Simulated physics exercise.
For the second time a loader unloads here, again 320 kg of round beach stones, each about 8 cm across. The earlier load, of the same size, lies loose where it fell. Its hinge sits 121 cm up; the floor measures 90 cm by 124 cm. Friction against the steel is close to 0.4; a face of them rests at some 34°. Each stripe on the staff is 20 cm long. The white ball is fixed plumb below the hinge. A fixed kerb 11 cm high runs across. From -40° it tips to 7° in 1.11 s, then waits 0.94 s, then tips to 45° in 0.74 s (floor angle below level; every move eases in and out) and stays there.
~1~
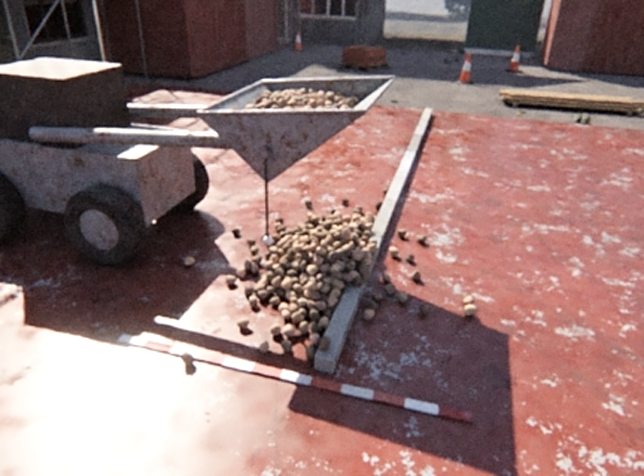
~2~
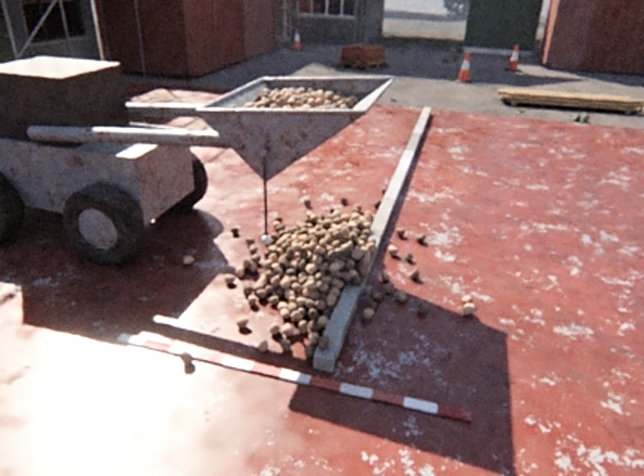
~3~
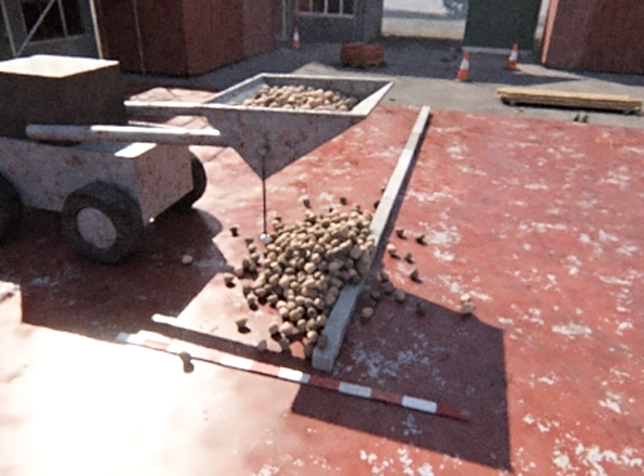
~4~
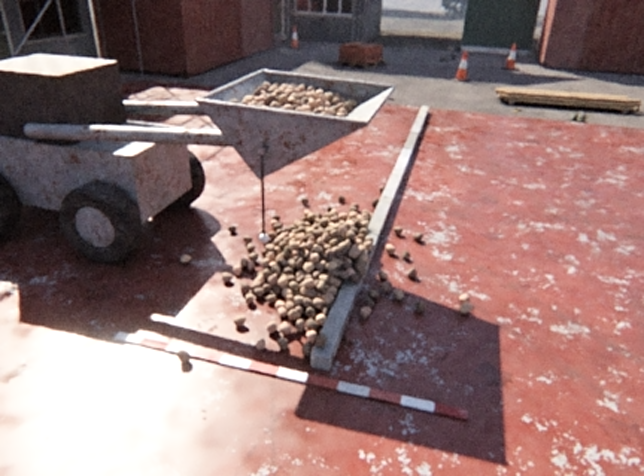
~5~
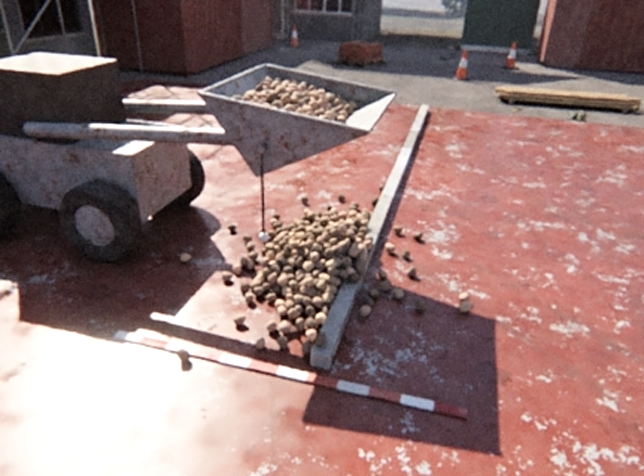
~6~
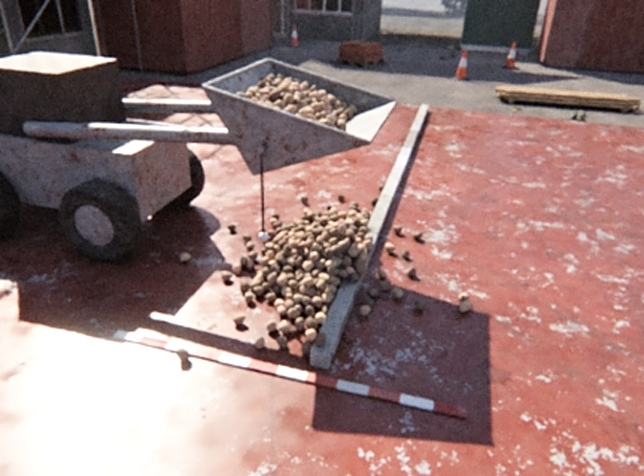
A grey, dark-wheeled loader stands at the left of a worn red yard, seen from above, with sheds and orange cones behind. Its raised bucket holds tan stones above a loose pile of similar stones against a pale kerb, with a red-and-white staff lying in front. The bucket slowly tilts its right-hand lip downward, its load still inside, while the loader and pile stay put and the view barely shifts.
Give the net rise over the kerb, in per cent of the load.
About 87 per cent.
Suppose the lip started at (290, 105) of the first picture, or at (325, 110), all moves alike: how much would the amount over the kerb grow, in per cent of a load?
First some 10, then 45 per cent.
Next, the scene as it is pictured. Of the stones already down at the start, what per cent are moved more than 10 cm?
About 5 per cent.
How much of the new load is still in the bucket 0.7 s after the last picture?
About 100 per cent.
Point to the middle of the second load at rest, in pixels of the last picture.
Around (402, 264).
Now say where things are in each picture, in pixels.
The first frame shows lip at (366, 112), floor tilted -40°, highest stones at (306, 100). The earlier load is highest near (336, 246), 23 cm above ground level, 96 % on this side of the kerb, 4 % over the kerb.
In the second frame, the bucket is at -39°, its lip at (365, 113); the top of the load is at (301, 99).
In the third frame, the bucket is at -36°, its lip at (366, 117); the top of the load is at (289, 95).
In the fourth frame, the bucket is at -32°, its lip at (367, 124); the top of the load is at (280, 92).
The fifth frame shows lip at (369, 132), floor tilted -27°, highest stones at (275, 88).
The sixth frame shows lip at (370, 143), floor tilted -22°, highest stones at (278, 85).
Then, 0.4 s after the last picture the floor is at -0°; in per cent of one load, 100 in the bucket, 96 on this side of the kerb, 4 over the kerb; the foremost stones are at (420, 279).
Then, 0.7 s after the last picture the floor is at 7°; in per cent of one load, 100 in the bucket, 96 on this side of the kerb, 4 over the kerb; the foremost stones are at (420, 279).
Then, 2.8 s after the last picture the floor is at 45°; in per cent of one load, 0 in the bucket, 118 on this side of the kerb, 82 over the kerb; the foremost stones are at (509, 272).
Then, 5.5 s after the last picture the floor is at 45°; in per cent of one load, 0 in the bucket, 110 on this side of the kerb, 90 over the kerb; the foremost stones are at (529, 276). Net gain over the kerb, 87.
